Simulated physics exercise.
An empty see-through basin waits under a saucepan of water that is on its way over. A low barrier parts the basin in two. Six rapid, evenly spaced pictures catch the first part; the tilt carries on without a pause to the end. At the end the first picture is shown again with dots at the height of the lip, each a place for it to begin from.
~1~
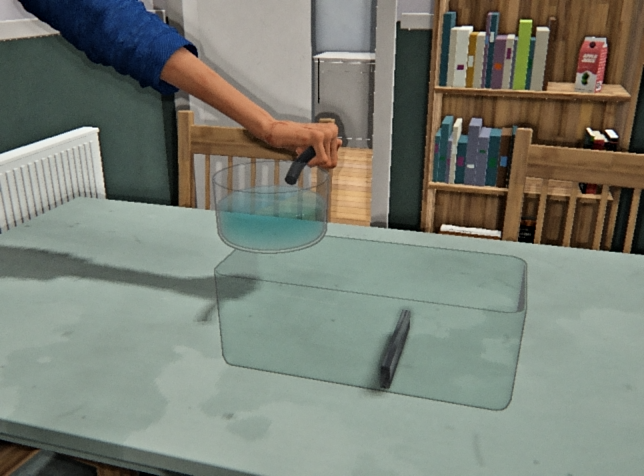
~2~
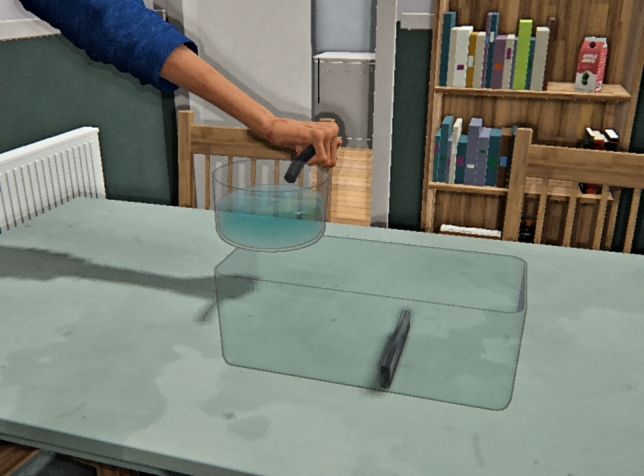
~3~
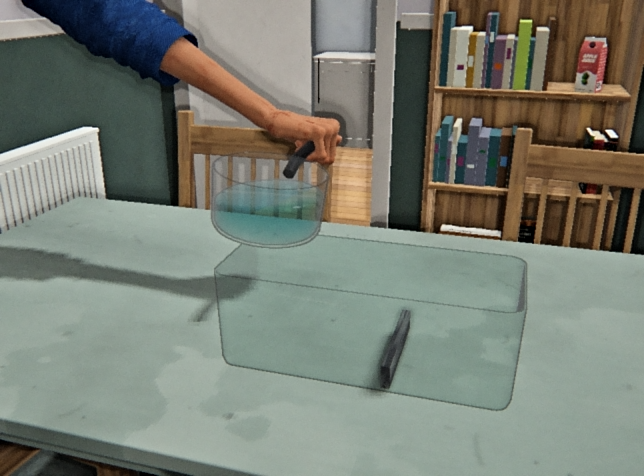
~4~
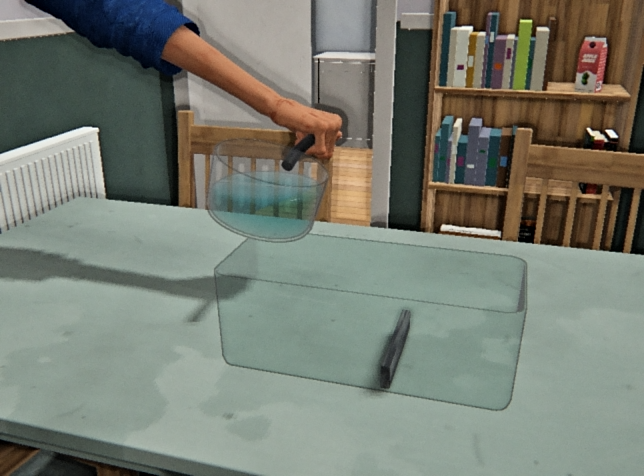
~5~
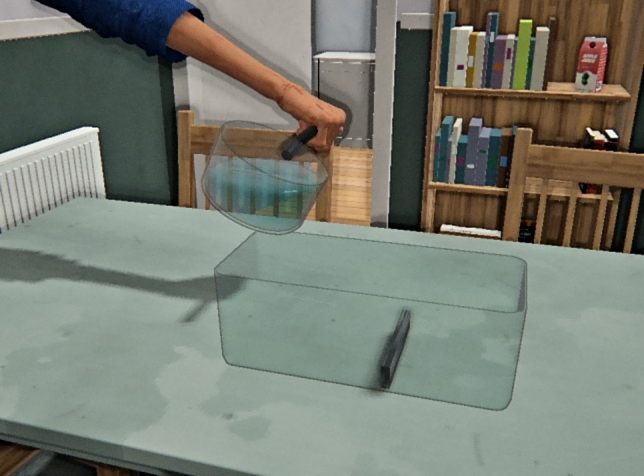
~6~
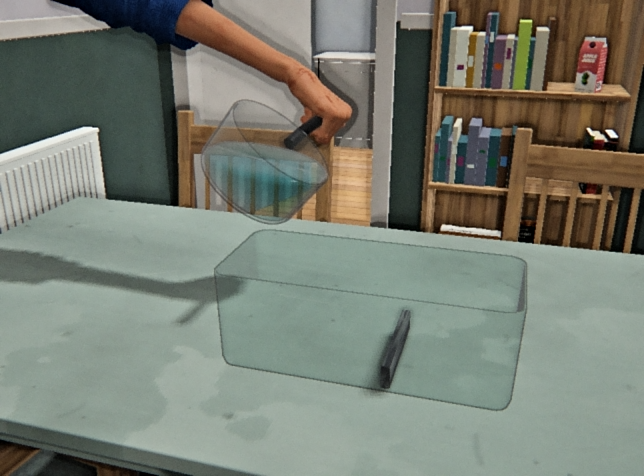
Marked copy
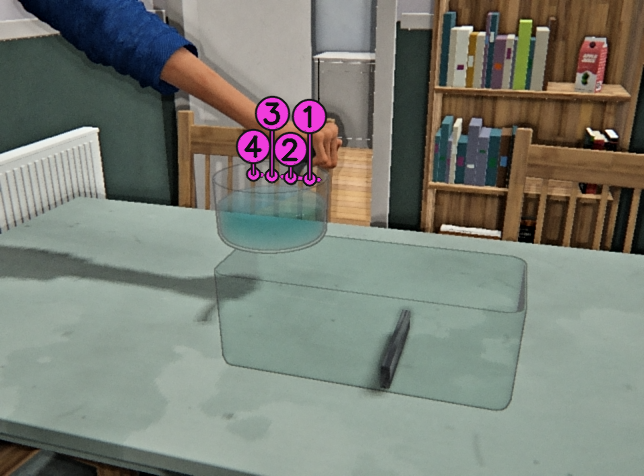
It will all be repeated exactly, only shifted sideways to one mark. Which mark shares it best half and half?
1.
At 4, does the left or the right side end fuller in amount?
The left side.
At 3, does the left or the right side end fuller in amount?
The left one.
On the marked copy, 1 at (309, 179); 2 at (290, 177); 3 at (271, 175); 4 at (253, 174).
If 1 is chosen, about 50 % ends left of the wall and 48 % right of it.
If 2 is chosen, about 78 % ends left of the wall and 19 % right of it; 3 % is lost outside.
If 3 is chosen, about 86 % ends left of the wall and 12 % right of it; 3 % is lost outside.
If 4 is chosen, about 78 % ends left of the wall and 17 % right of it; 4 % is lost outside.
